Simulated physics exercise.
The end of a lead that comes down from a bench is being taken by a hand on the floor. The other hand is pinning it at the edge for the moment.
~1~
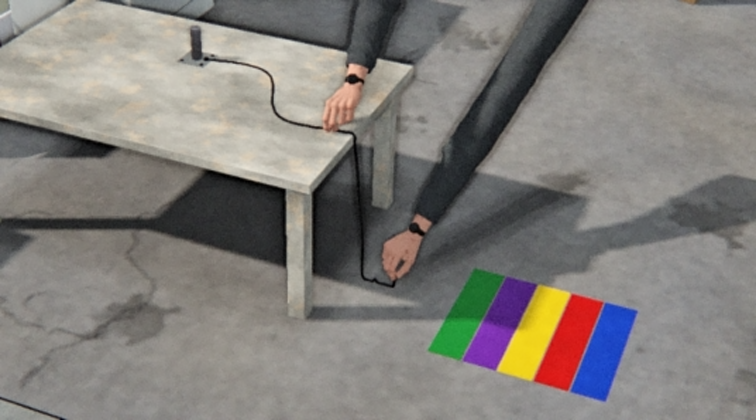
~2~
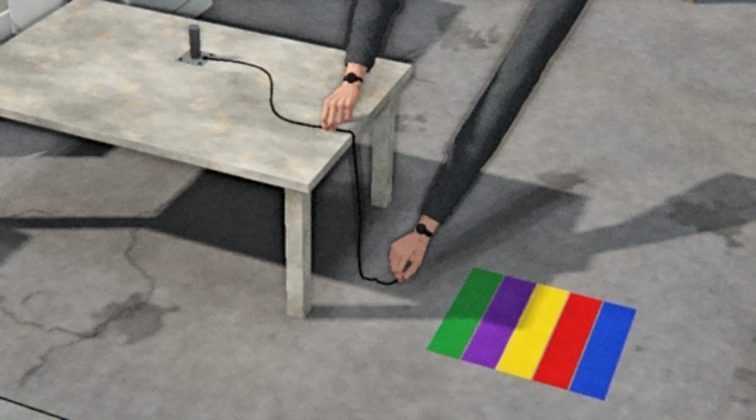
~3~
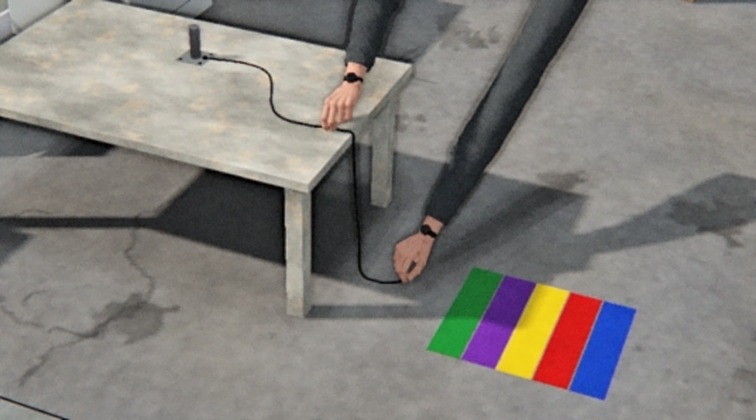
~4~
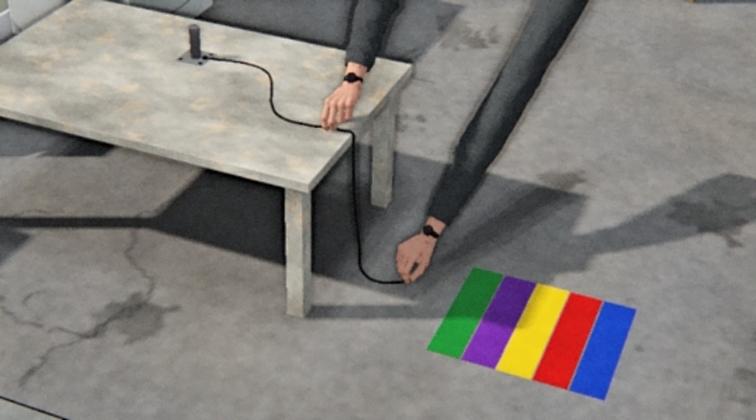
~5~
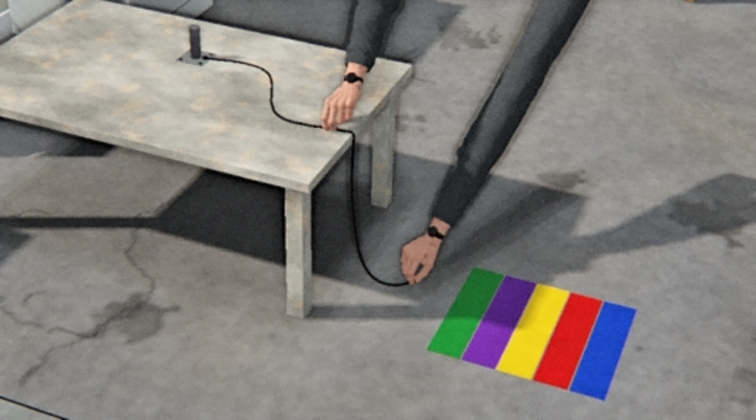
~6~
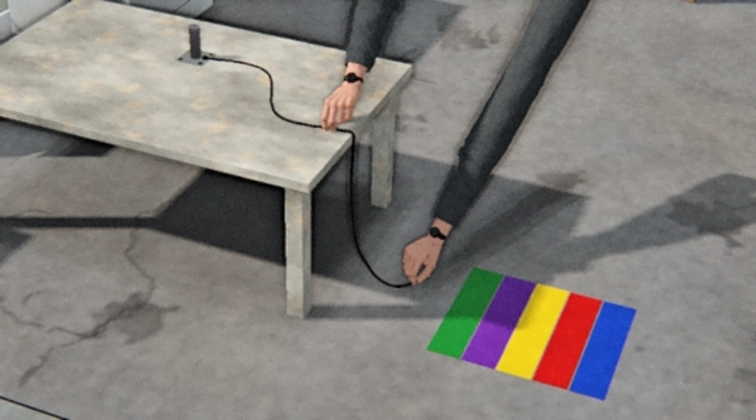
A hand near the floor, its dark-sleeved arm reaching down from the top, draws the end of a thin black lead slightly rightward, and the hanging loop's slack eases into a smoother curve. The other hand stays pressed at the edge of a pale, mottled bench at left, where the lead runs from a small dark post. Seen from above by a still camera, the cracked grey floor bears green, purple, yellow, red and blue stripes at right.
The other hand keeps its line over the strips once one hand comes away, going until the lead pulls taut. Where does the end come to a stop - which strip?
On the yellow strip.
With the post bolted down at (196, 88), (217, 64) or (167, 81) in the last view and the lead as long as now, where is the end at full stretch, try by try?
(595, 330), (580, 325) and (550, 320), roughly.
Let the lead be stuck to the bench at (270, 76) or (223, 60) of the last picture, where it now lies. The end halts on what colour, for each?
Result, first place: Yellow; second place: Yellow.
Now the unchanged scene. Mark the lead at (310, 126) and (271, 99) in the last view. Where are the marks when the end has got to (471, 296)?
First at (351, 125), next at (300, 99).
Soon after, end near (471, 296); over green.
Then, end near (515, 308); over purple.
At full stretch, end near (542, 315); over yellow. The yellow one.
